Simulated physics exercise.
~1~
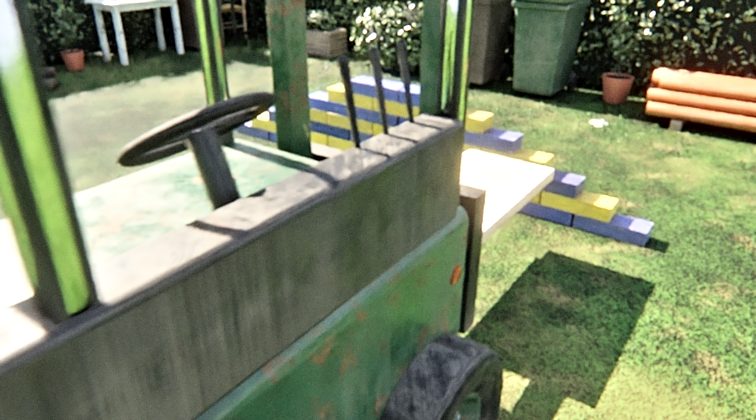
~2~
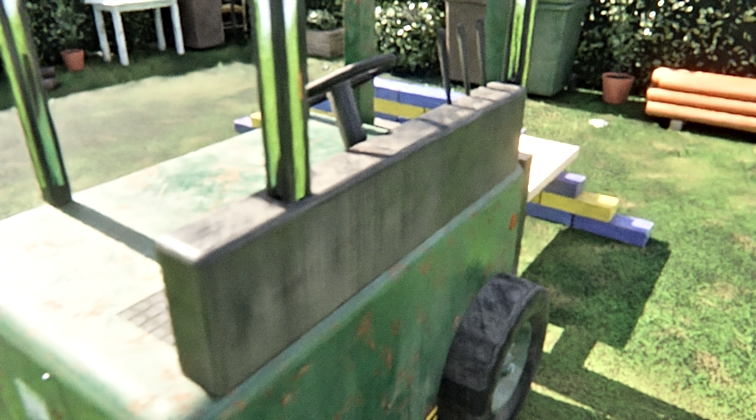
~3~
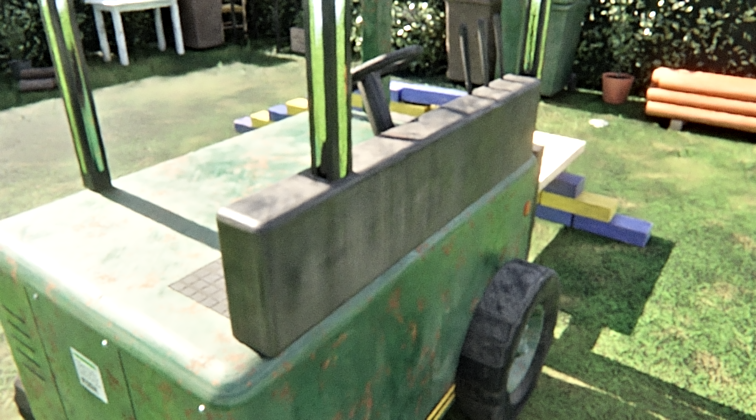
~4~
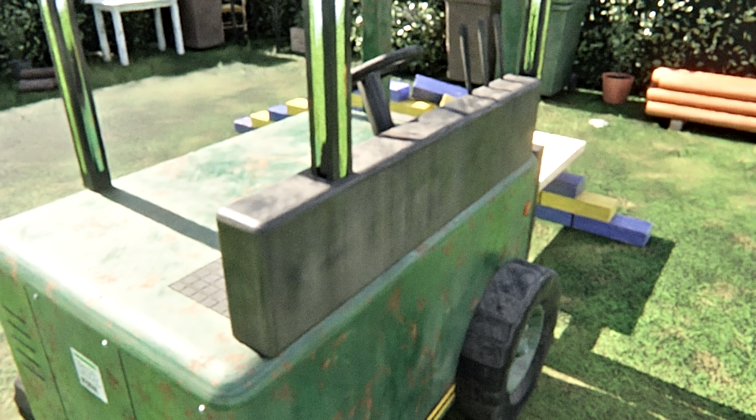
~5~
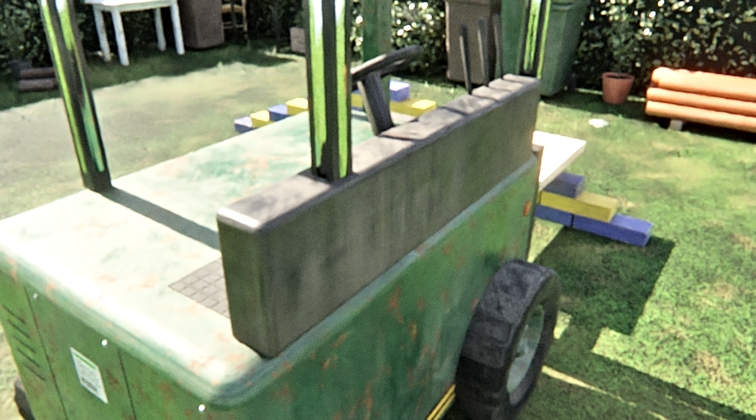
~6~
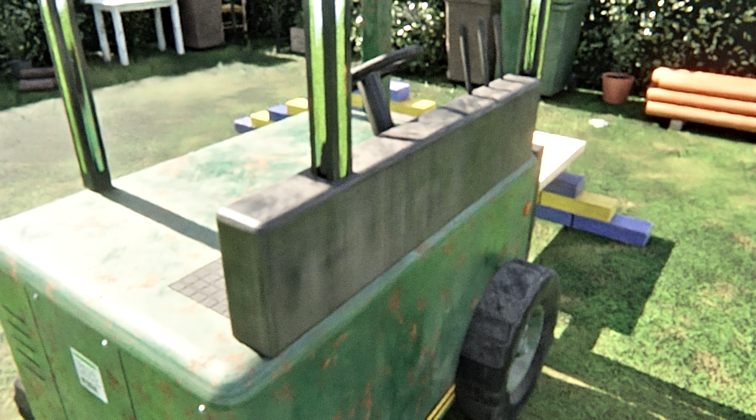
In a sunny garden, a green lift truck moves forward into a stepped blue and yellow block wall, displacing upper blocks, then stops.
